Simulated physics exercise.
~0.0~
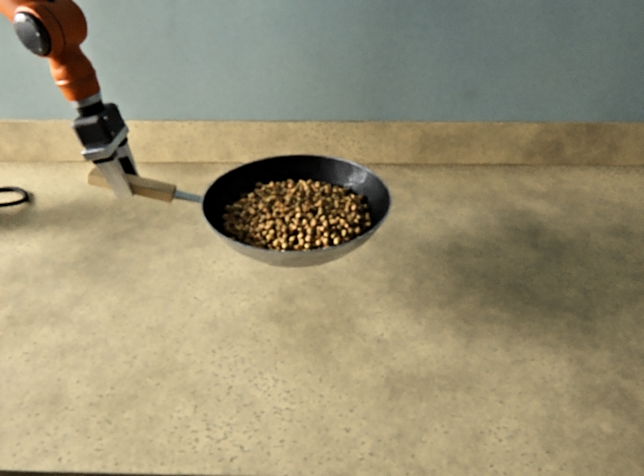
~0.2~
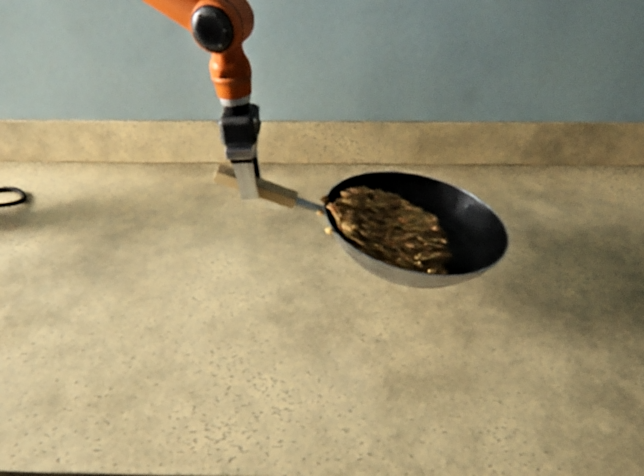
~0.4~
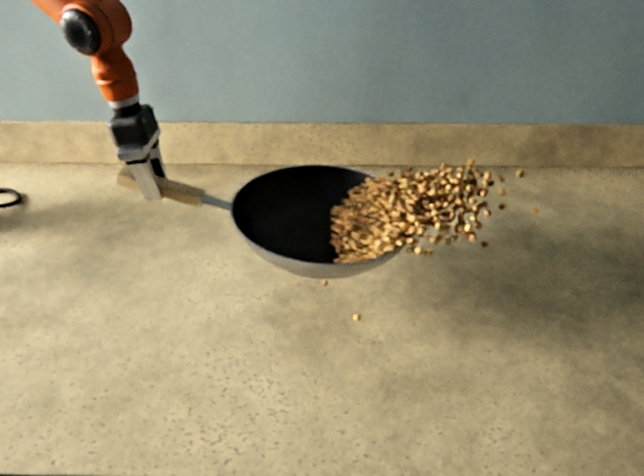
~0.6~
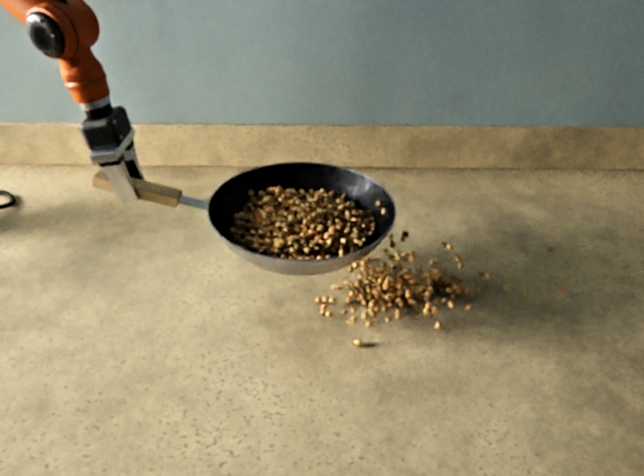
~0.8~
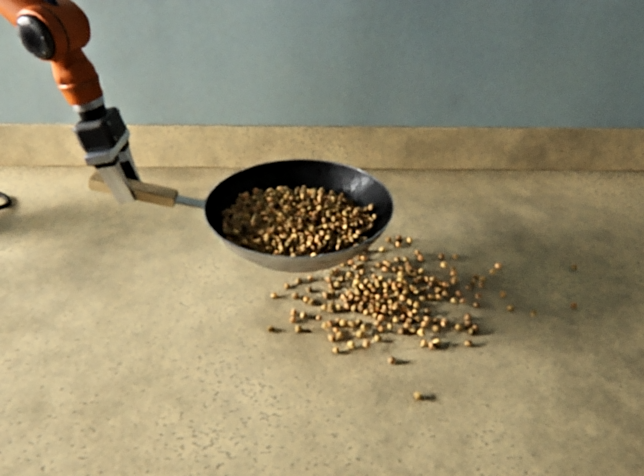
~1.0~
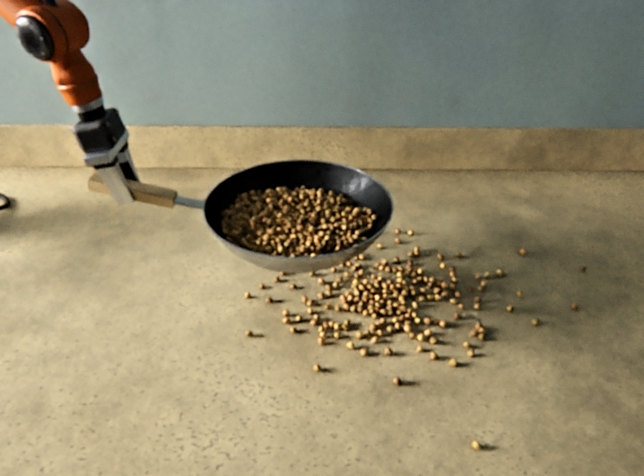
On a speckled beige counter, an orange robot arm swung a frying pan full of dried chickpeas to the right, then jerked it back left, flinging some over the far rim to scatter across the counter while most stayed in the pan.
